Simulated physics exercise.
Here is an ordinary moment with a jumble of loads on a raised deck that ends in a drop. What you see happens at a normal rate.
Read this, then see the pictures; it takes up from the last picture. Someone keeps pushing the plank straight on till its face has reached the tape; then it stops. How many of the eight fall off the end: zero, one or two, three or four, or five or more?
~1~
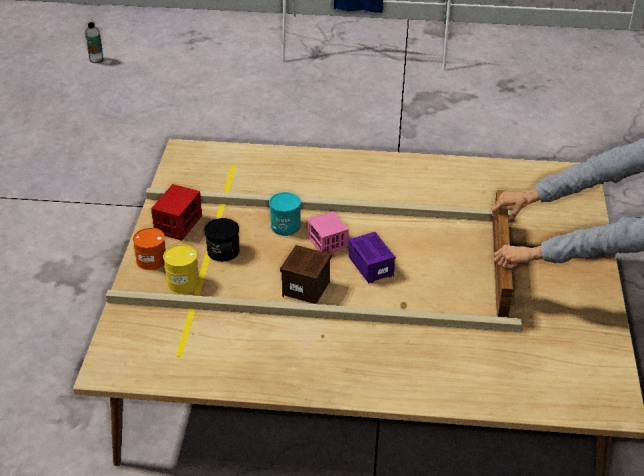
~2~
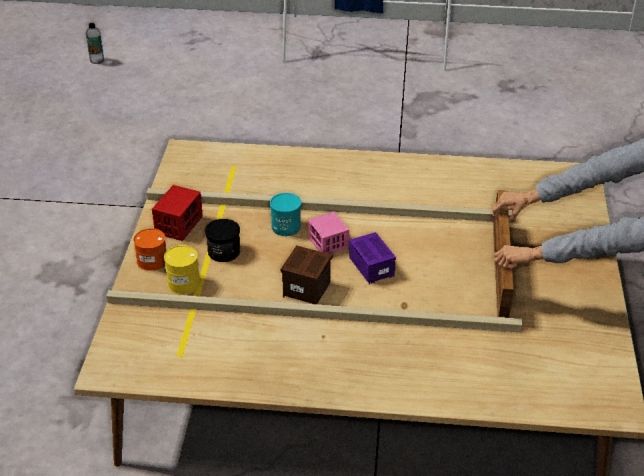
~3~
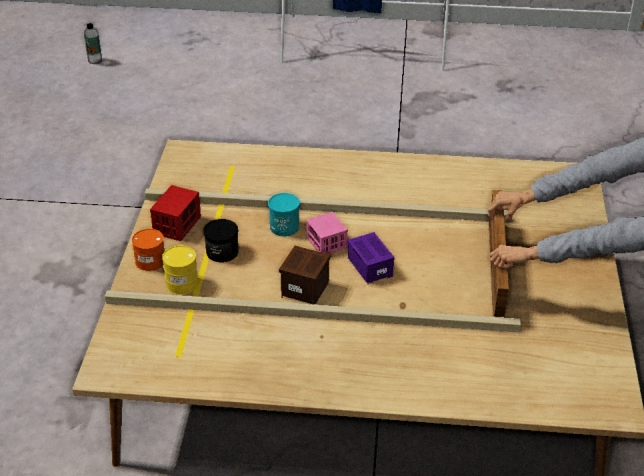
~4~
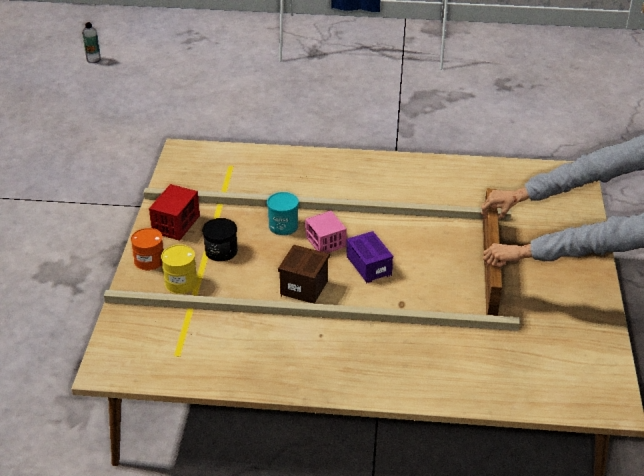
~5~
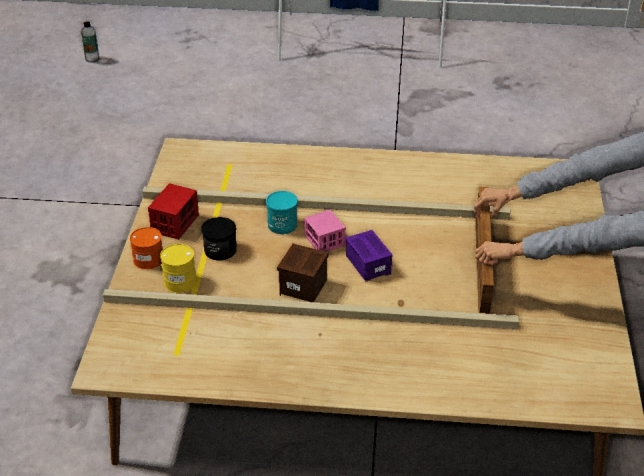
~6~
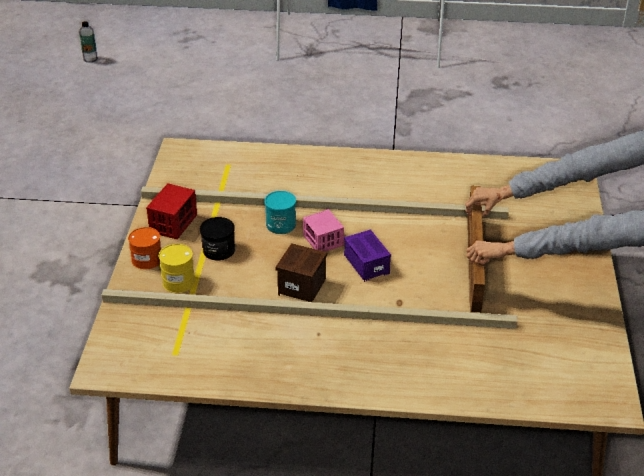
Watching this, the number dropping off is nil.
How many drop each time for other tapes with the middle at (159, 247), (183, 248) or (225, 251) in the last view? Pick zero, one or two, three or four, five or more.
Place one: Five or more; place two: Just one or two; place three: Not one.
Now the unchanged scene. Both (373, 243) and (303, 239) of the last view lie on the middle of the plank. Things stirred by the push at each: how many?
Answer - first 1, then 4.
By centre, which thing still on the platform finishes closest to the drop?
That one's the red crate.
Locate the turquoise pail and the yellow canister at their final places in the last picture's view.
Result: One at about (170, 204), the other at about (140, 267).
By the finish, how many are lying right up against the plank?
Contact count: 3.
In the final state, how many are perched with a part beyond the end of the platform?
1 overhanging.
A little later, none off yet; orange canister at rest near (146, 248); red crate at rest near (172, 211); yellow canister at rest near (177, 268).
When it is over, the number that fall off is zero.
